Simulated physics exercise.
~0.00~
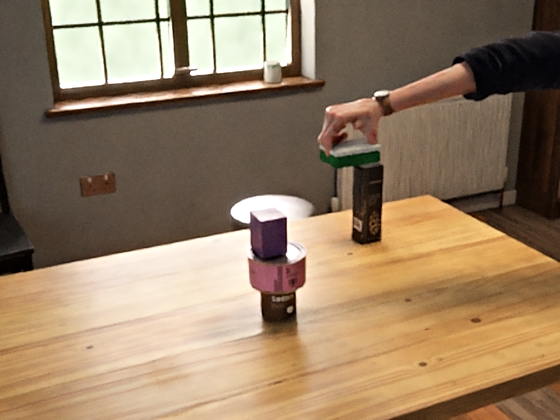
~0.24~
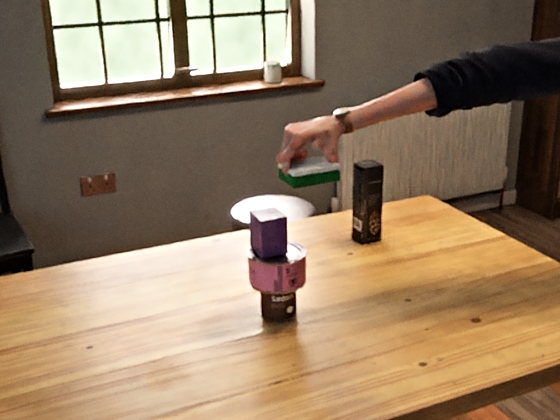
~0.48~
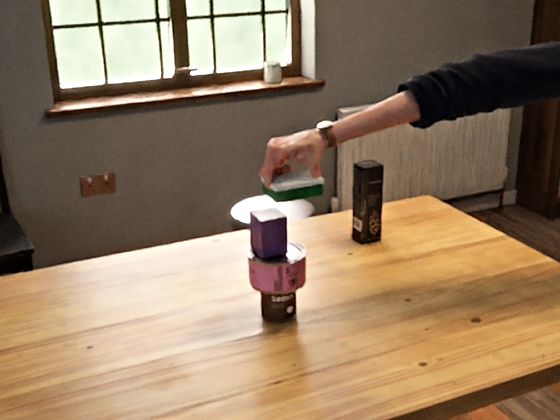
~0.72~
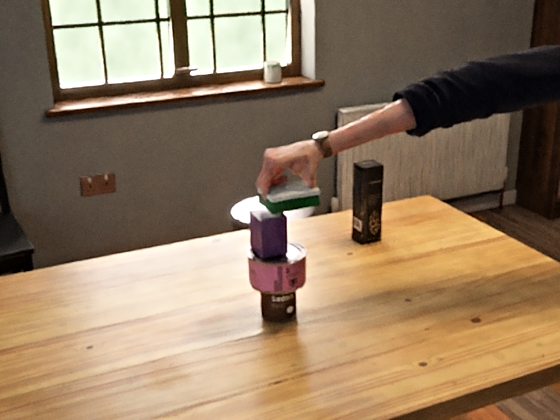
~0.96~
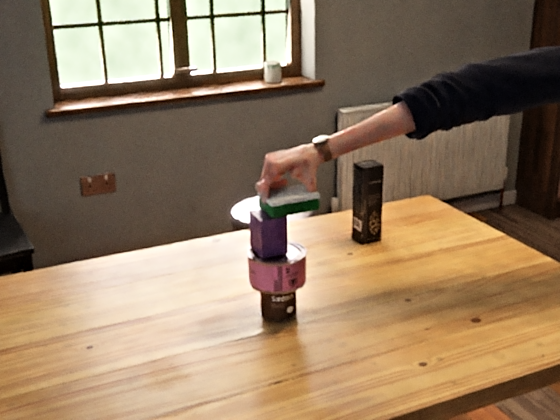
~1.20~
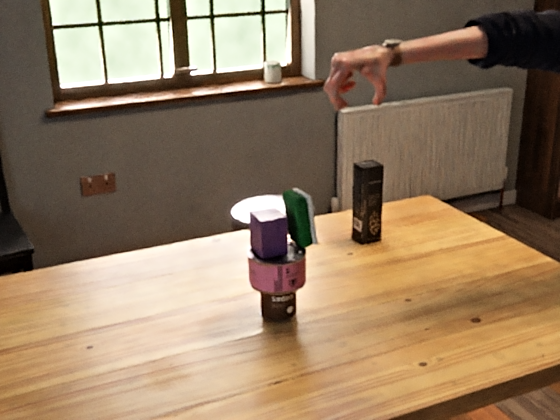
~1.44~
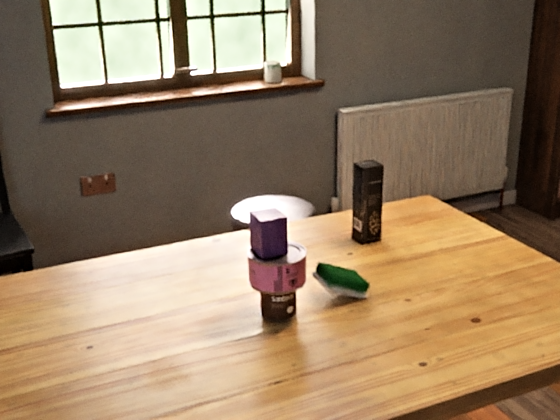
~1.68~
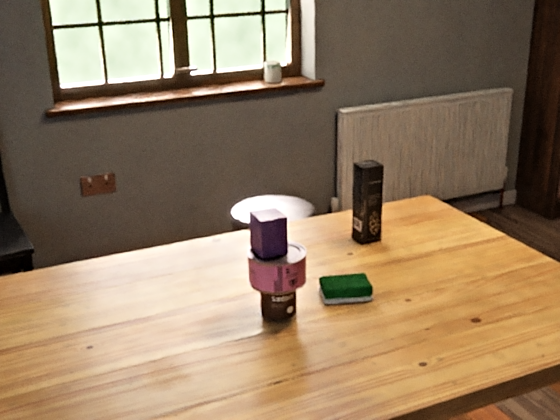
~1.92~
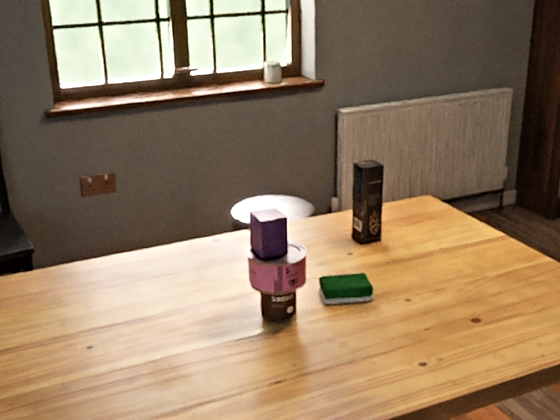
A green sponge was carried left by a hand from atop a black carton and set on a purple block stacked above a pink tub and brown tin, but once released it tipped off to the right, flipped over and landed on the table.
